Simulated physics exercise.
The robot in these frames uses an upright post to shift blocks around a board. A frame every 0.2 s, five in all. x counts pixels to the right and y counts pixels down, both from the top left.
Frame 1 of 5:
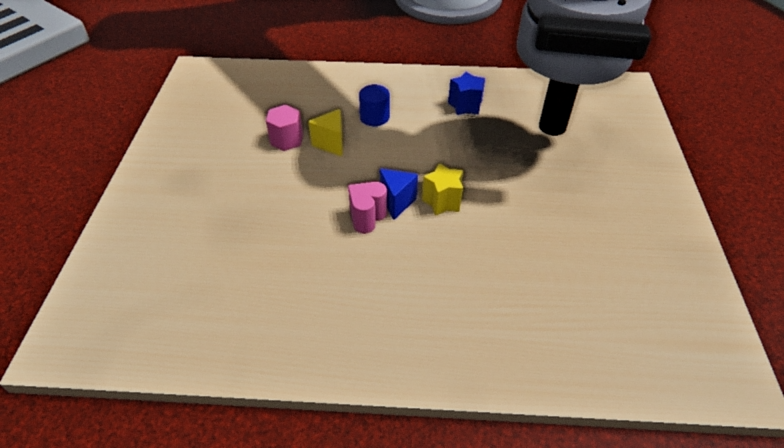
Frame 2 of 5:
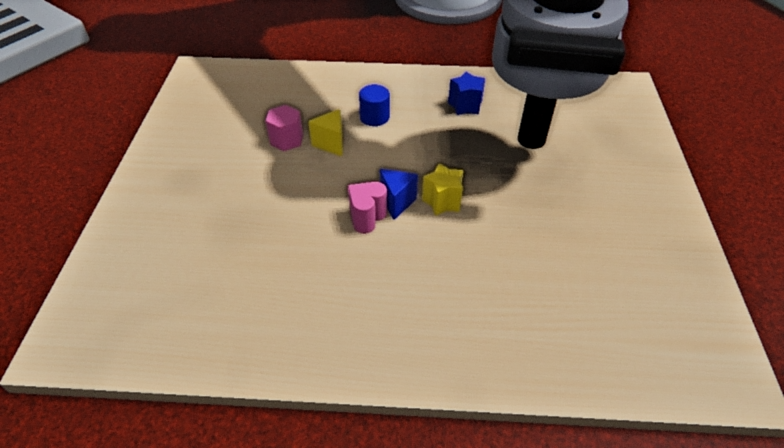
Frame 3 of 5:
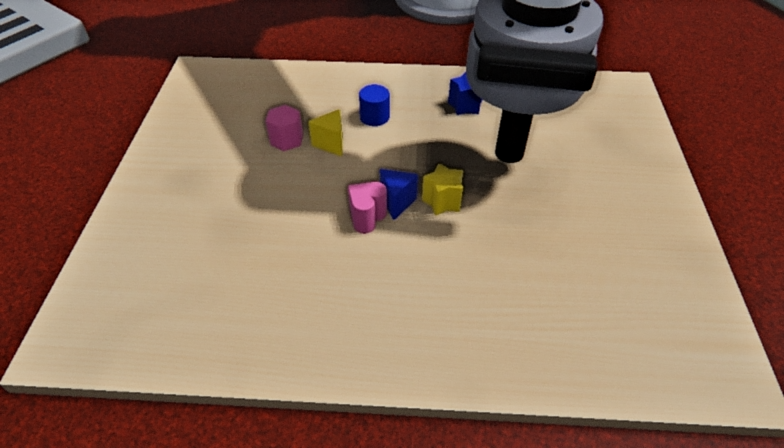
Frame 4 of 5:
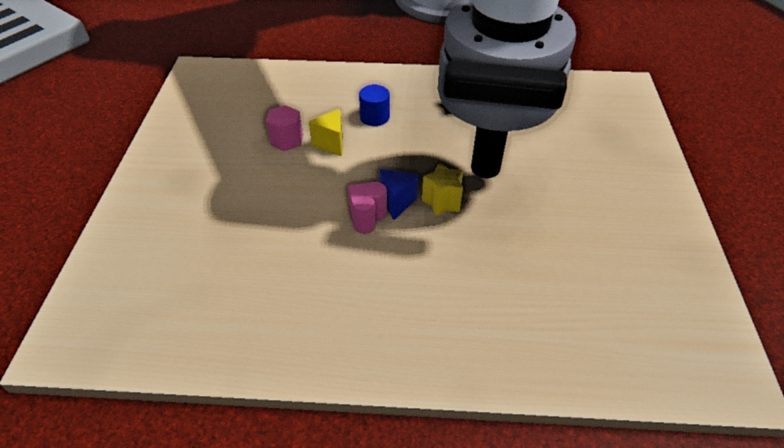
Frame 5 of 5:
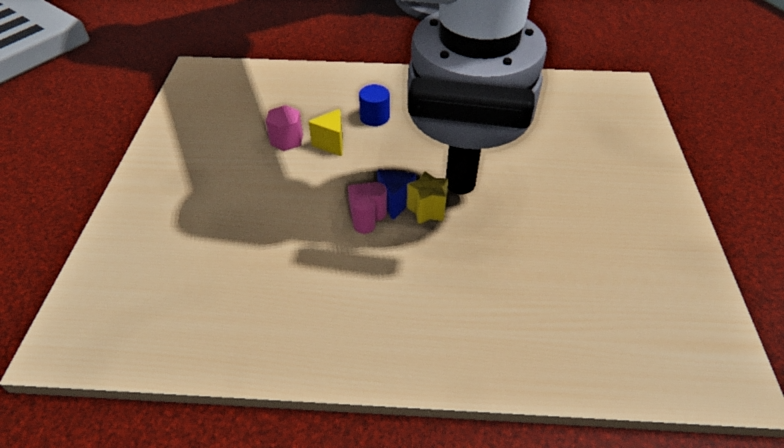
The robot's black post moves down and left across the board, nudging the yellow star slightly left.
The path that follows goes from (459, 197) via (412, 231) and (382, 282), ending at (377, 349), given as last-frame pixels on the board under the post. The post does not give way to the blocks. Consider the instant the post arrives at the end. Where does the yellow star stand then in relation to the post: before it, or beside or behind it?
I predict the post has moved past it.
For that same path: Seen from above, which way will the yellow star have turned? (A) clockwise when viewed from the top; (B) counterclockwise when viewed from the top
Option A.
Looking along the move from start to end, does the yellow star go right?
Final answer: Yes.
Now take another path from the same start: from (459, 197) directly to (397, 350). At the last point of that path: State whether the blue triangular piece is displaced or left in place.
Here the blue triangular piece stays on its spot.
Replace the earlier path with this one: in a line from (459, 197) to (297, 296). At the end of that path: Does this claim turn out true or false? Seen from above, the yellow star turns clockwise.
It is true.
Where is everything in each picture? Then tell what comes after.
Tip of the post at (552, 127), middles of tops, pink heart block at (366, 193), blue triangular piece at (397, 179), yellow star at (445, 177), in the first frame.
Post at (531, 140), nothing pushed, in the second frame.
Post at (509, 154), nothing pushed, in the third frame.
Post at (485, 169), nothing pushed, in the fourth frame.
Post at (460, 184), pink heart block at (366, 193), blue triangular piece at (395, 179), yellow star at (429, 185), in the fifth frame.
What follows on the original path. One third of the way, post at (412, 219); pink heart block at (362, 194), turned 15° clockwise; yellow star at (382, 217), turned 45° clockwise.
Two thirds of the way, post at (382, 270); pink heart block at (358, 195), turned 30° clockwise; yellow star at (358, 229), turned 95° clockwise.
At the end, post at (377, 337); pink heart block at (358, 195), turned 30° clockwise; blue triangular piece unmoved; yellow star at (358, 229), turned 95° clockwise.
